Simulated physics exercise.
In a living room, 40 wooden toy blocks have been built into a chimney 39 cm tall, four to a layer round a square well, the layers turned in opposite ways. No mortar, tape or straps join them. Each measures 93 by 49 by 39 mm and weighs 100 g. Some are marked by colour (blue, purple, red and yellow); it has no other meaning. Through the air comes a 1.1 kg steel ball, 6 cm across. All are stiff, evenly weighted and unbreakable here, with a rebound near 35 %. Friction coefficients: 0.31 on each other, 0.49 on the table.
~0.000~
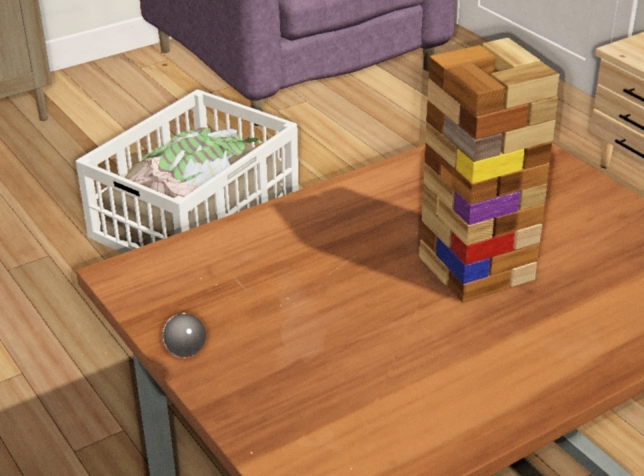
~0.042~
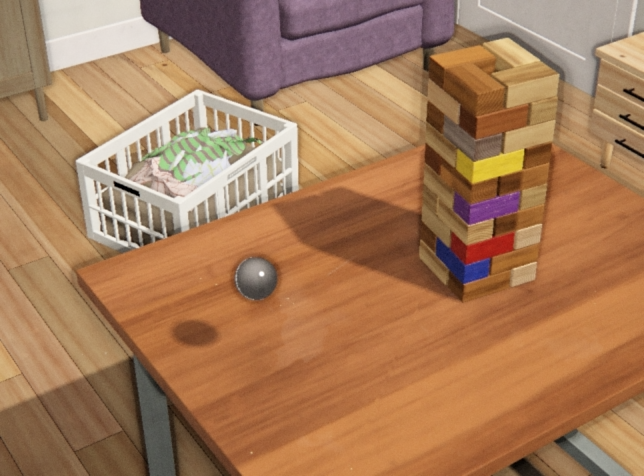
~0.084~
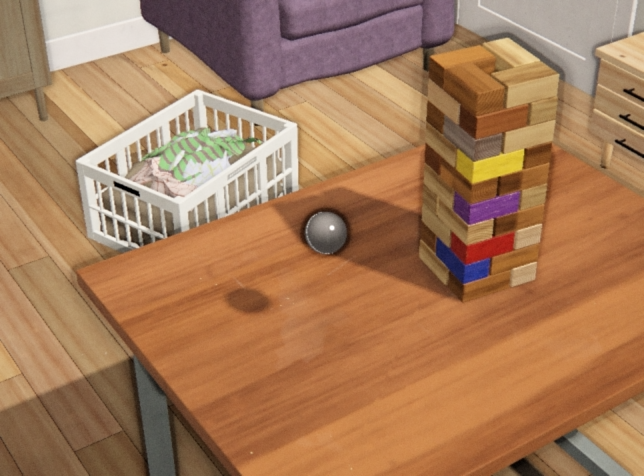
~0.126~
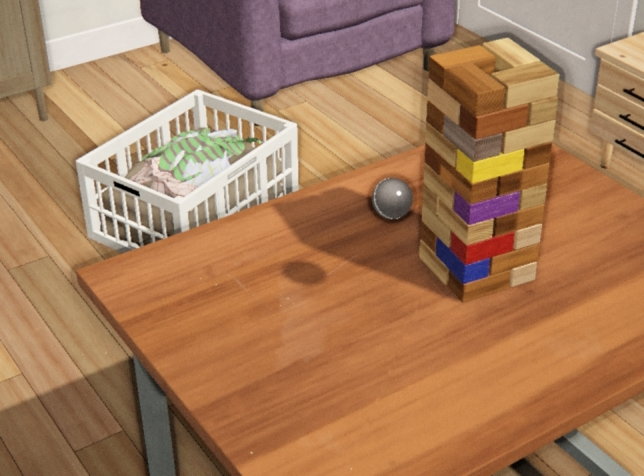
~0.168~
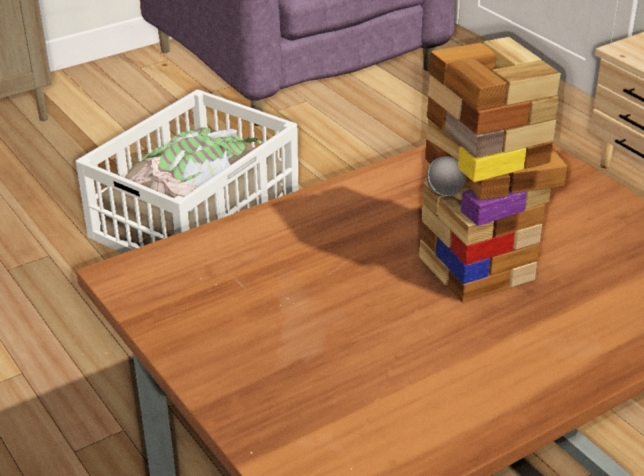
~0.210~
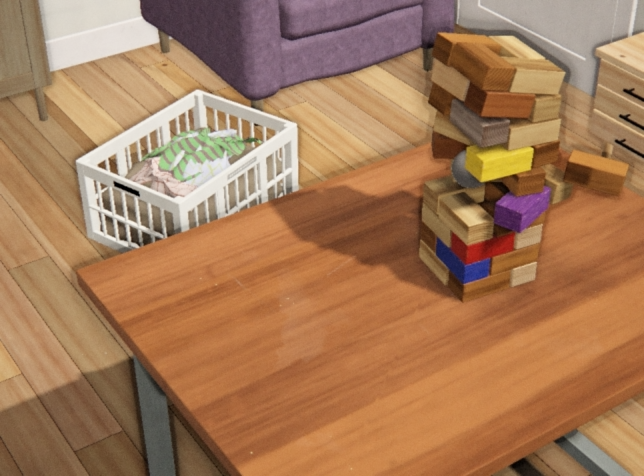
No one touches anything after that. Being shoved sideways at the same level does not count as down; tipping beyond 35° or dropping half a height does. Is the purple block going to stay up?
In the end the purple block drops.
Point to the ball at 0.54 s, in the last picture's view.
Around (605, 189).
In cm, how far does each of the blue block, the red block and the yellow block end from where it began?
About: Blue 0, red 0, yellow 32.
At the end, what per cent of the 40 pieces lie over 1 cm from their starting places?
It is 75 per cent.
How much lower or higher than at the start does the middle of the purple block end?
It ends some 15 cm lower.
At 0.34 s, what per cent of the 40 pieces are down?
40 per cent by then.
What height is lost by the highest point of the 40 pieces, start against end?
Some 23 cm lower.
By 0.34 s, ball still moving; 16 of the 40 blocks down; purple block tilted 21°, 13 mm lower; yellow block tilted 40°, 41 mm lower.
By 0.54 s, ball still moving; 28 of the 40 blocks down; purple block on its side; yellow block on its side.
By 1.00 s, ball still moving; 30 of the 40 blocks down; purple block on its side; yellow block upside down.
When it is over (1.7 s), ball rolling away; 30 of the 40 blocks down; purple block on its side; yellow block upside down; red block moved 10 mm. In pixels of the last frame, middles, yellow block near (582, 334).
